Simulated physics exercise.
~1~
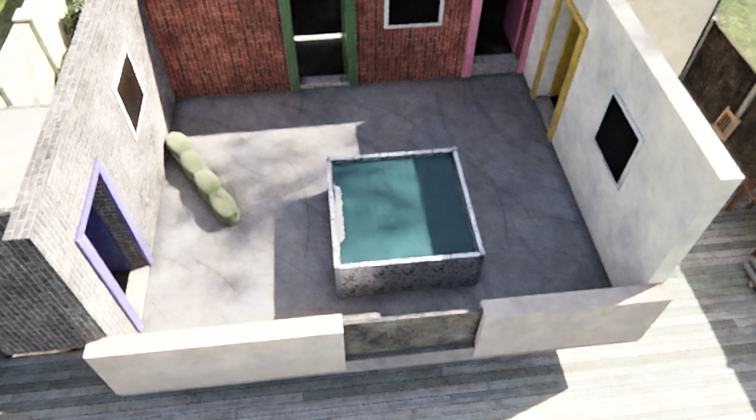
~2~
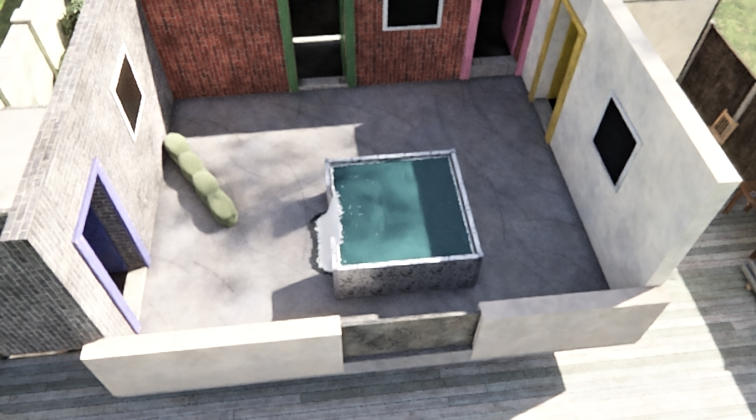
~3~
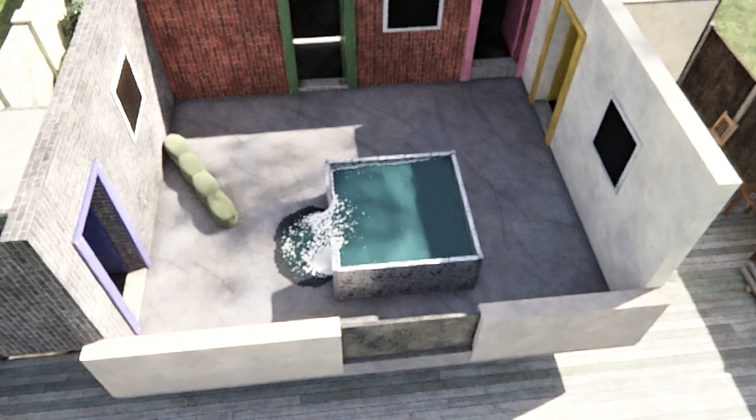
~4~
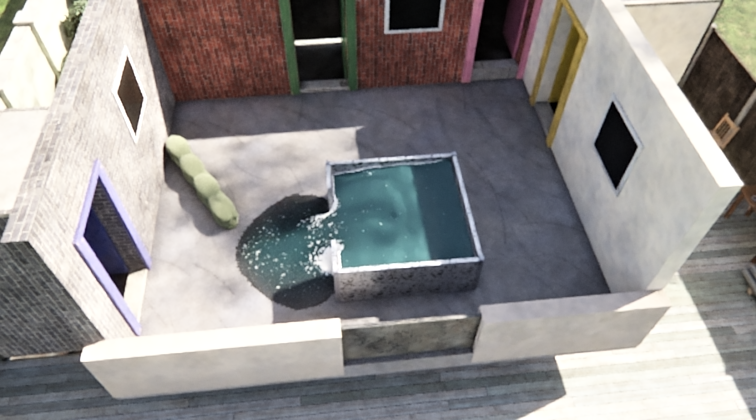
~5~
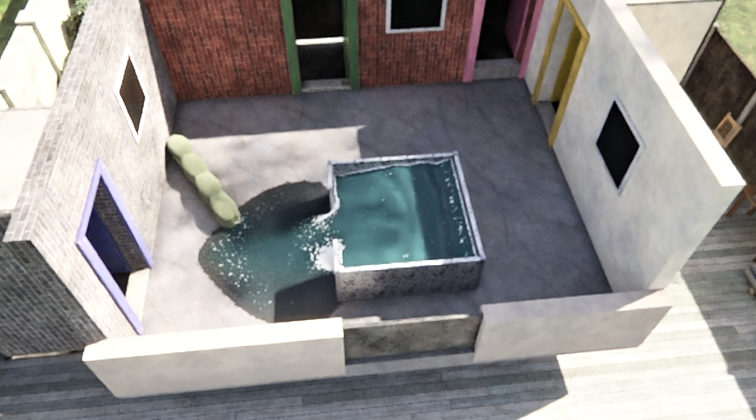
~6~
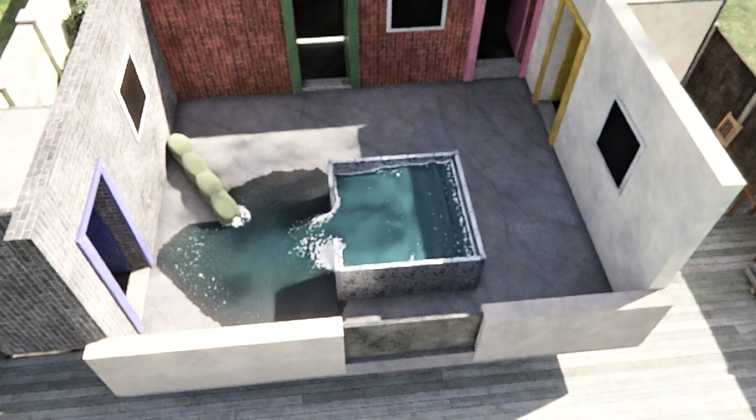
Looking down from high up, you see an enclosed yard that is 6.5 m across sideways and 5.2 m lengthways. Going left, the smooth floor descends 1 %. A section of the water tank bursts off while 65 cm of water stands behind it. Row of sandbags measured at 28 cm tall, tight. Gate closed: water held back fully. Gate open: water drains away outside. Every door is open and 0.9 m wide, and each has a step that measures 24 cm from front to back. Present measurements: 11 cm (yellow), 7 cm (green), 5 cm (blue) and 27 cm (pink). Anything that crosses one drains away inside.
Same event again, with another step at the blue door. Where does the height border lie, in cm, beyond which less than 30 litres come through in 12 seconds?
It lies at roughly 23 cm.
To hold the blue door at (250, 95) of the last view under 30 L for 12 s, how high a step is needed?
Minimum: About 10.0 cm.
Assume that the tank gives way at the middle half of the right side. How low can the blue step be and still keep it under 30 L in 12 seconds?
About 8.5 centimetres.
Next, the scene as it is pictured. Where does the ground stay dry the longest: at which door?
Yellow, last of all.
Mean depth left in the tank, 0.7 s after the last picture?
Averaged depth comes out at about 44 cm.
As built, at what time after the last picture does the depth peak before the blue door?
Peak time: Around 1.4 s.
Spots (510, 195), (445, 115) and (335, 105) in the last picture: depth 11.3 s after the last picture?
Close to 3, 2 and 3 cm, one after the other.
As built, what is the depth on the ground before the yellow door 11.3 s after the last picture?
3.5 cm.
Then, 0.7 s after the last picture water covers 25 % of the floor, deepest (34 cm) near (154, 252); 15 cm at the blue door, 37 litres in over its 5 cm step.
Then, 2.3 s after the last picture water covers 35 % of the floor, deepest (29 cm) near (169, 155); 21 cm at the blue door, 248 litres in over its 5 cm step.
Then, 11.3 s after the last picture water covers 95 % of the floor, deepest (12 cm) near (163, 196); 10 cm at the blue door, 640 litres in over its 5 cm step.
At the blue door as built, the water peaked near 28 cm, 1.3 s after the last picture.
With a step of 18.5 cm, 88 litres would have come in within the 12 s; with 25 cm, 17 litres. So under 30 litres takes about 23 cm.
